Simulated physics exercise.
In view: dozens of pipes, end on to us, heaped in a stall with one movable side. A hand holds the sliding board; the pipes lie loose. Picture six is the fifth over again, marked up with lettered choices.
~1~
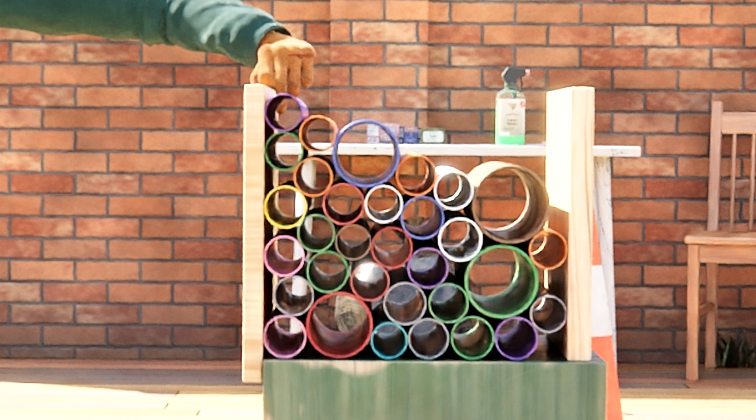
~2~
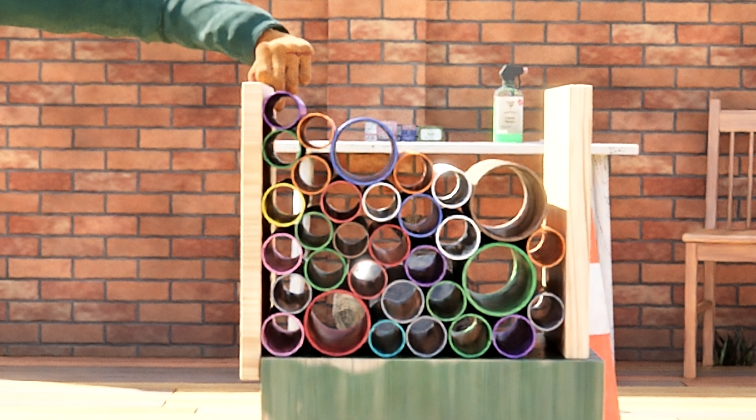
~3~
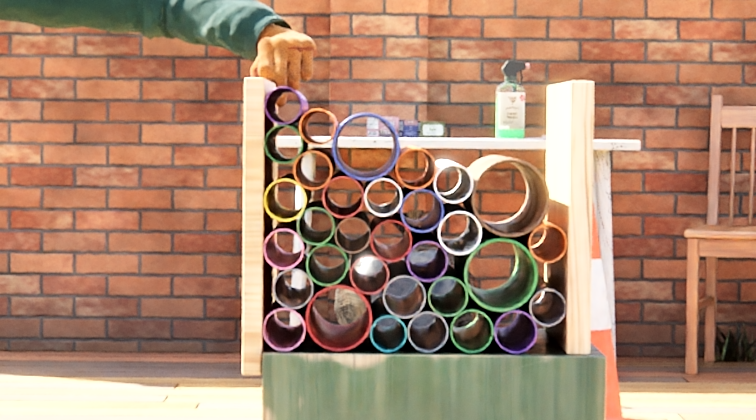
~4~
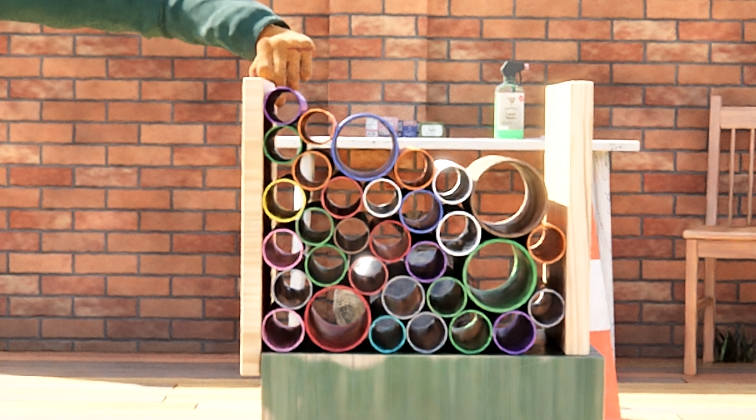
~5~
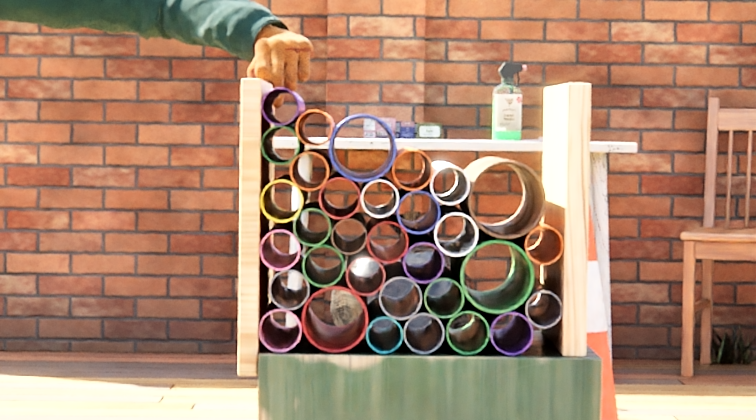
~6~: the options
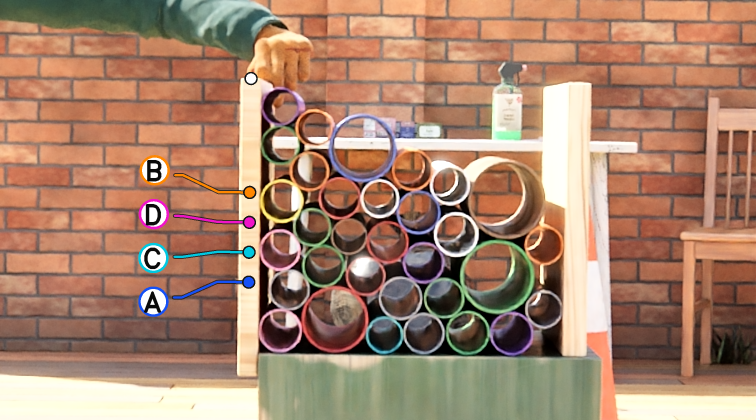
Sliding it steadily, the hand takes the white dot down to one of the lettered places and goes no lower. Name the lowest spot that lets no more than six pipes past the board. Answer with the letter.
Stop at C.
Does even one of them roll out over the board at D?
At D: Yes.
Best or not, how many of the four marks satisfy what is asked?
Three of the four.
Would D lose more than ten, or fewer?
It loses fewer than ten.
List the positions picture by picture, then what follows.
The first picture shows a pink pipe (285, 336); a purple pipe (516, 338); a green pipe (449, 303).
The second picture shows a green pipe (447, 301); a red pipe (389, 246).
The third picture shows a red pipe (343, 197); a white pipe (383, 197).
The fourth picture shows side board (261, 219).
The fifth picture shows a pink pipe (280, 330); a purple pipe (512, 333); a green pipe (444, 298).
On the copy, A at (249, 282); B at (250, 192); C at (249, 252); D at (250, 222); the white dot at (251, 78).
On C. First, top of the board (260, 156).
Then, top of the board (259, 244).
Finally, top of the board (259, 252), five out over the board.
By contrast, A more than six out over the board; B three out over the board; D three out over the board.
